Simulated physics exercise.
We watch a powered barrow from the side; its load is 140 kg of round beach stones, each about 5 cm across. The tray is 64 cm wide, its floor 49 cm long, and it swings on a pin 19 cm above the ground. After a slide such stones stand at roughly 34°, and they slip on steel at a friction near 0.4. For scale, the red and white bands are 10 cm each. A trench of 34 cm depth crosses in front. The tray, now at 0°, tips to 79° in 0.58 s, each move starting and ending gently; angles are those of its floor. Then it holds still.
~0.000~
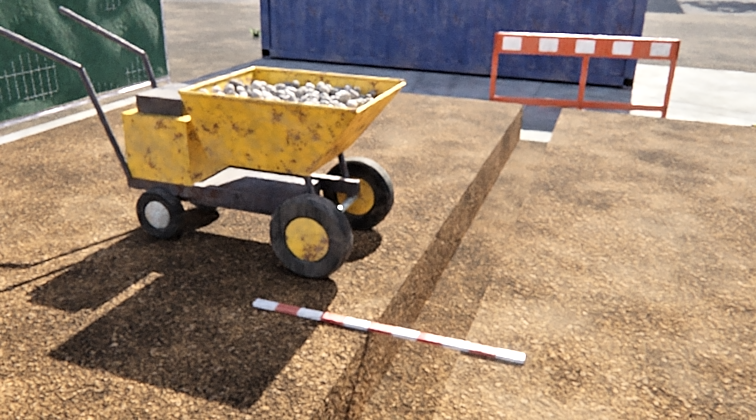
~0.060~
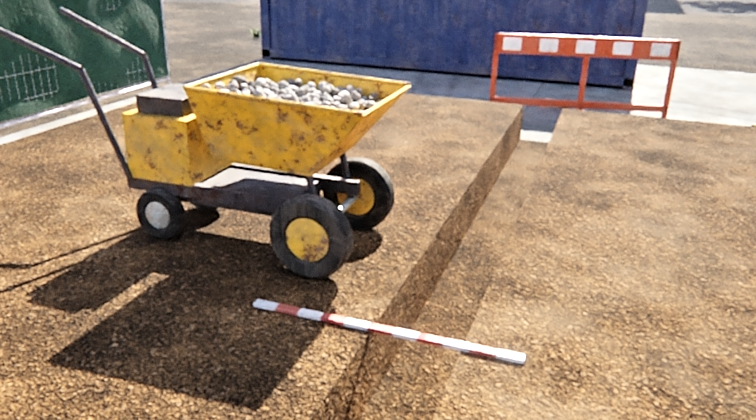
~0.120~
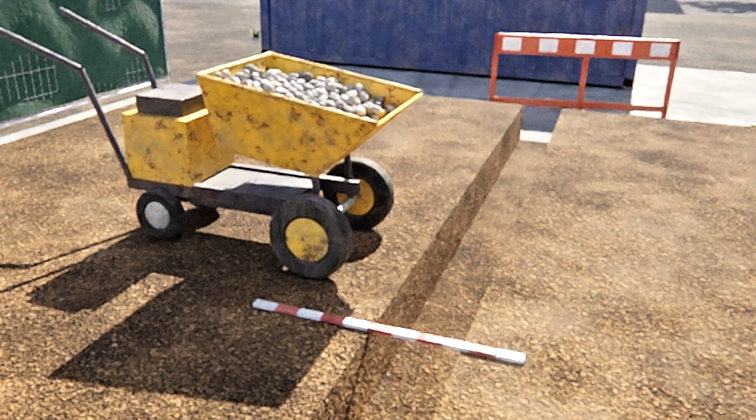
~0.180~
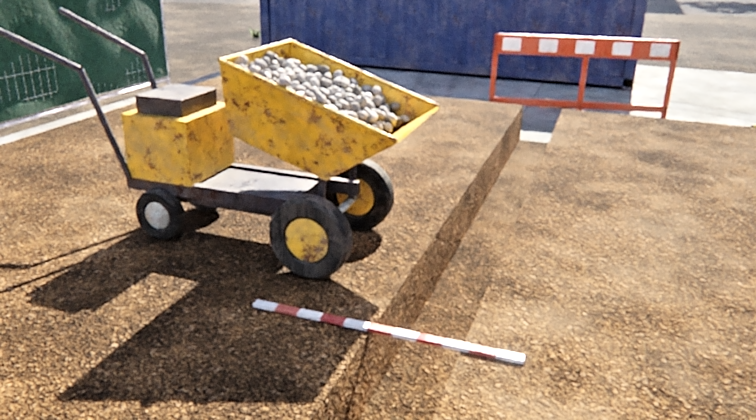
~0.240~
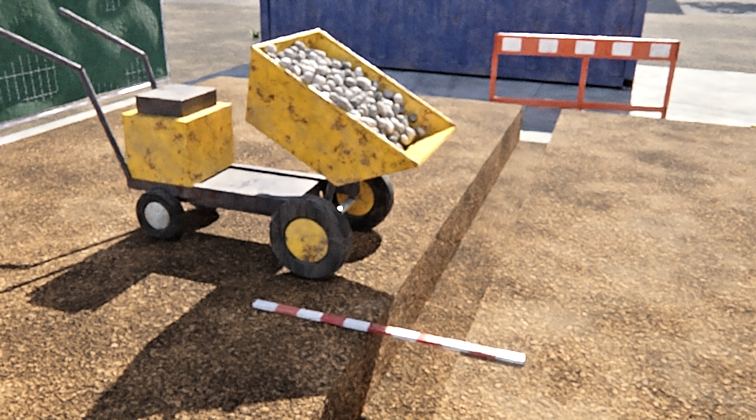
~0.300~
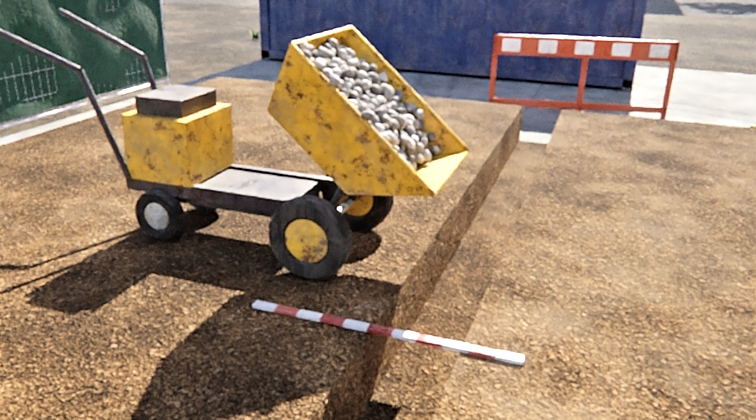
Yellow tray of a powered barrow tilting steadily steeper to the right, carrying rounded stones above brown ground beside a red-and-white striped pole.
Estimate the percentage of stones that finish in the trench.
Roughly 32 per cent ends in the trench.
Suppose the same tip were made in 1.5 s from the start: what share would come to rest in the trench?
Then about 50 per cent.
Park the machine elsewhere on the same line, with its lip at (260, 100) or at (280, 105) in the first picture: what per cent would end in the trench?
About 75 and 85 per cent.
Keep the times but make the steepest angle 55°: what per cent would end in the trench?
In that case some 20 per cent.
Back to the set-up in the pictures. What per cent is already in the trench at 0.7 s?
About 15 per cent by then.
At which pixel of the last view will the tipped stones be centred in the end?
Around (548, 285).
After 0.4 s the floor is at 66°; 100 % in the tray; the foremost stones are at (457, 204).
After 0.7 s the floor is at 79°; 44 % in the tray, 14 % in the trench, 42 % past the trench; the foremost stones are at (573, 288).
After 1.0 s the floor is at 79°; 0 % in the tray, 30 % in the trench, 69 % past the trench; the foremost stones are past the picture's edge.
After 3.0 s the floor is at 79°; 0 % in the tray, 32 % in the trench, 68 % past the trench; the foremost stones are past the picture's edge.
